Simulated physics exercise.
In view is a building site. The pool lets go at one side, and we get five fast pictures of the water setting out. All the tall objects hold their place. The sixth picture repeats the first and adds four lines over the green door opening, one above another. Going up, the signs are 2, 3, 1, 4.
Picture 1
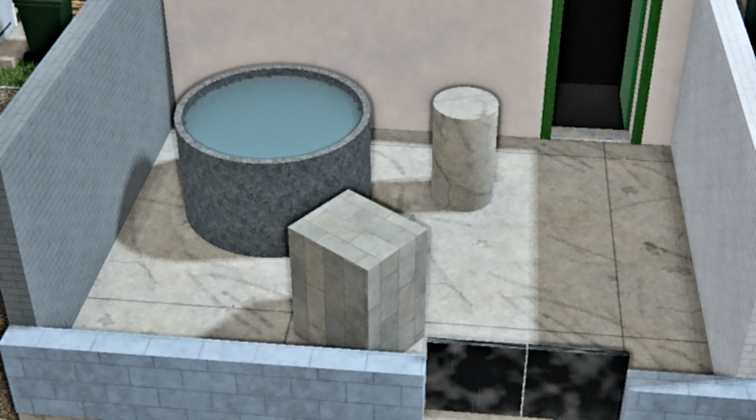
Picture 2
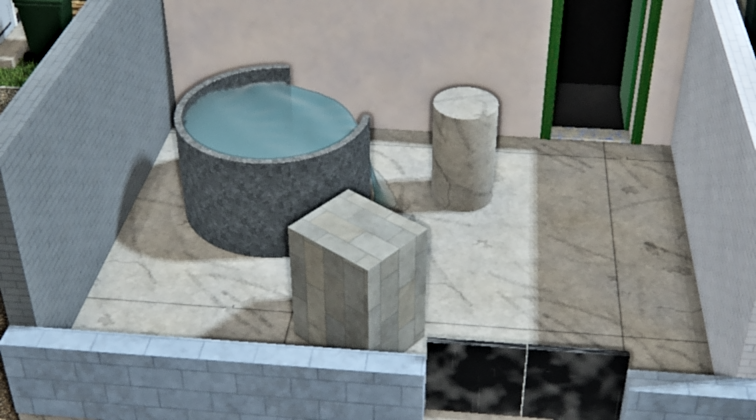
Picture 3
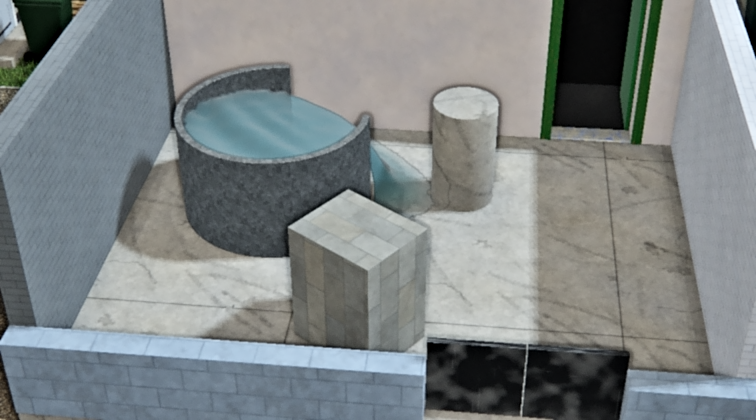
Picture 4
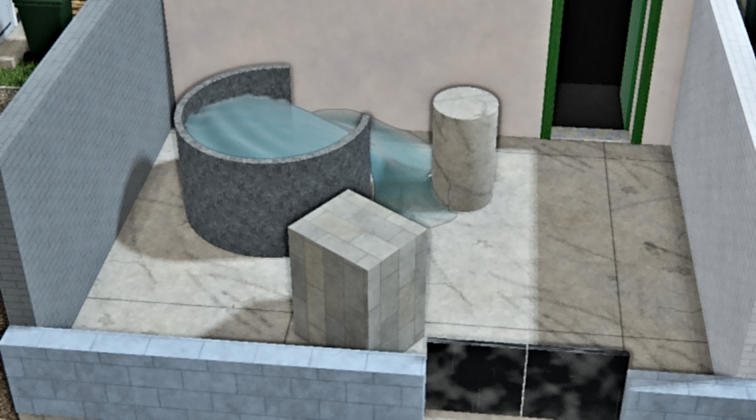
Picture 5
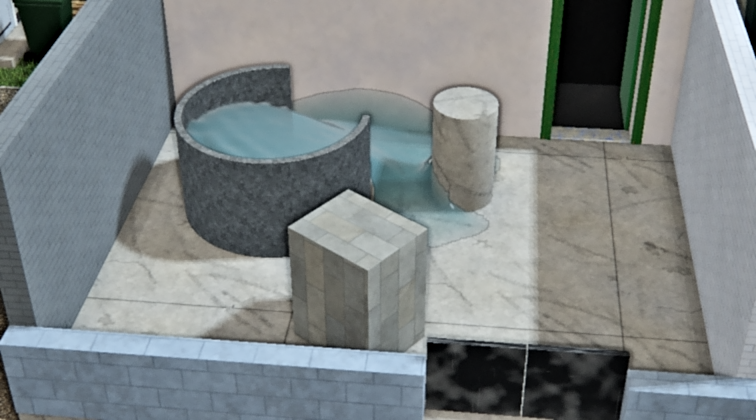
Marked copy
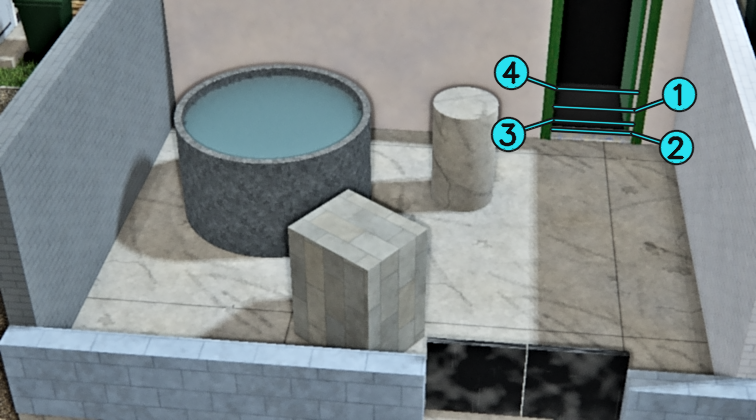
Water pours from the opened side of a round stone pool and spreads around a marble pillar.
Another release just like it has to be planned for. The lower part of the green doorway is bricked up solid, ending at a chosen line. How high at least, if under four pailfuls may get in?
Mark 3 just does it.
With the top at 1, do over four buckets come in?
No, not at all.
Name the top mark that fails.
The answer is 2.
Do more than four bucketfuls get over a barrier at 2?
Yes, that goes wrong.
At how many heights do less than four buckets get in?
Three of them.
In cyan, 1 at (594, 108); 2 at (591, 131); 3 at (593, 122); 4 at (596, 90); from the bottom up 2, 3, 1, 4.
With 1, nothing gets over.
With 2, about 9 bucketfuls get in.
With 3, a bucket or two gets in.
With 4, nothing gets over.
